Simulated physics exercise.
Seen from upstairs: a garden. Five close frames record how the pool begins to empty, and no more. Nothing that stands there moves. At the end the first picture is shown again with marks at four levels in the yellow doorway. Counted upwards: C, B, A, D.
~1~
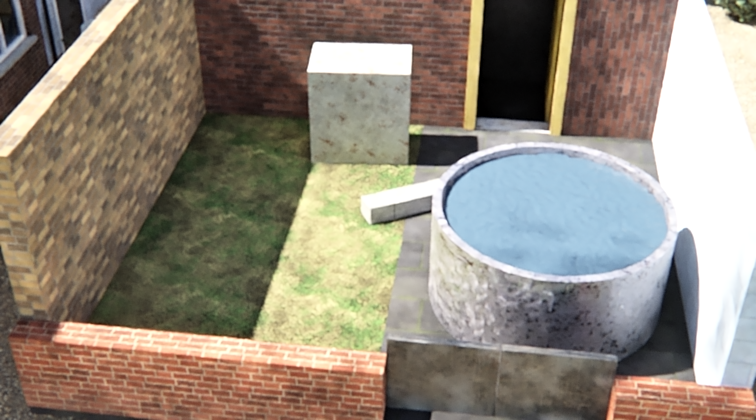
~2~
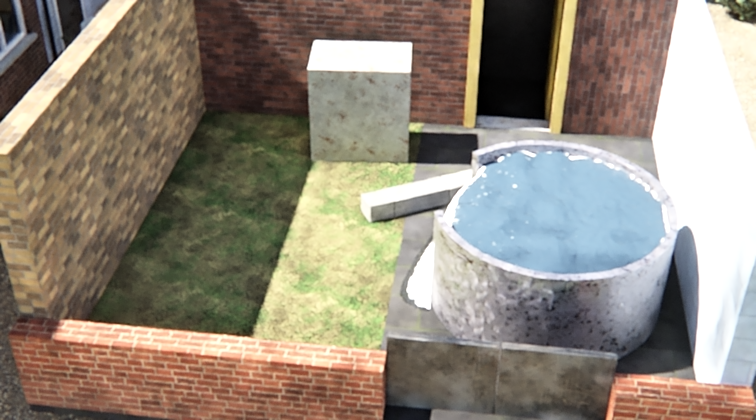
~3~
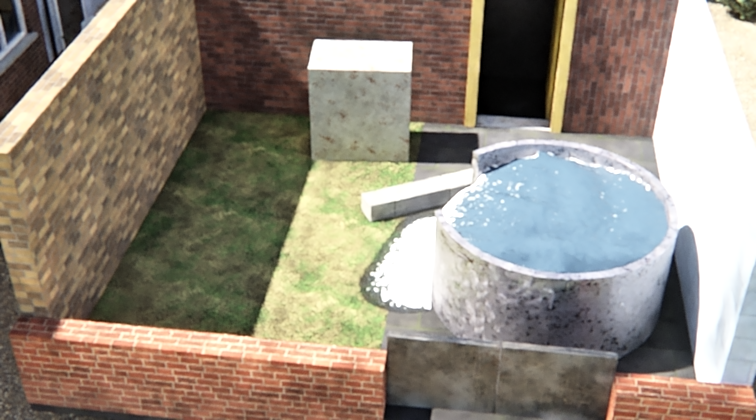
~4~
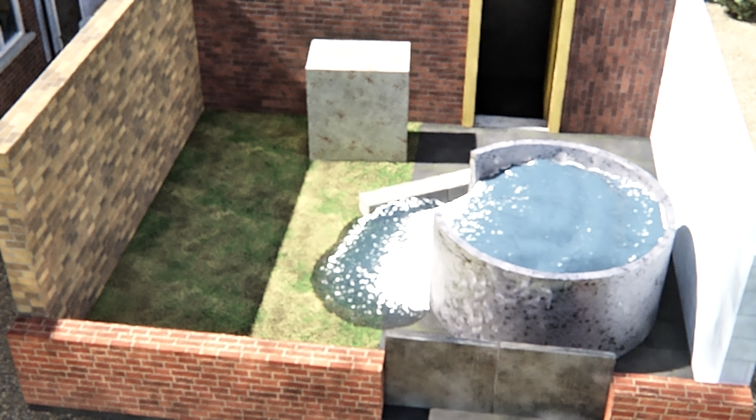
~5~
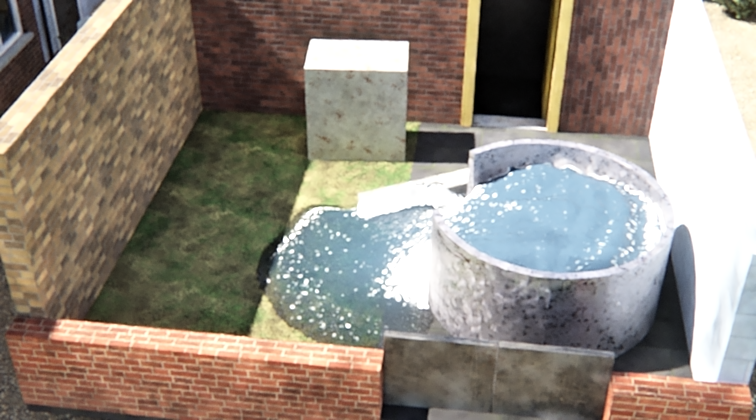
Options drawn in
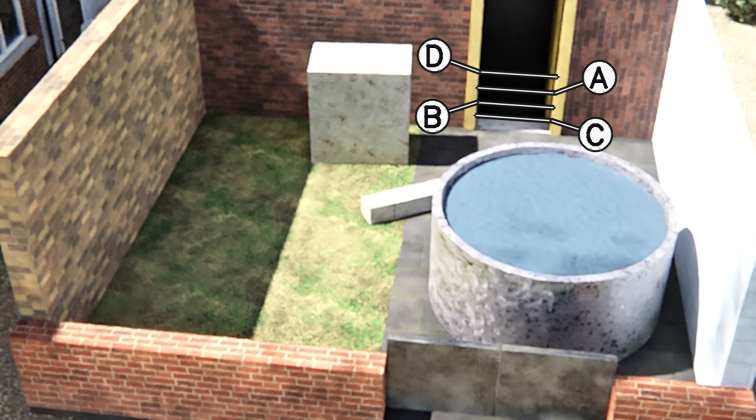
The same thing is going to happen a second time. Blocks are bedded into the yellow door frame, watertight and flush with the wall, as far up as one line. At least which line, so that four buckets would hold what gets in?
Use line C.
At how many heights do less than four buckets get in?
All of them.
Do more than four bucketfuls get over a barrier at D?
No.
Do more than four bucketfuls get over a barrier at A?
No.
In white, A at (516, 90); B at (514, 105); C at (513, 118); D at (517, 74); from the bottom up C, B, A, D.
With A, nothing gets over.
With B, nothing gets over.
With C, nothing gets over.
With D, nothing gets over.
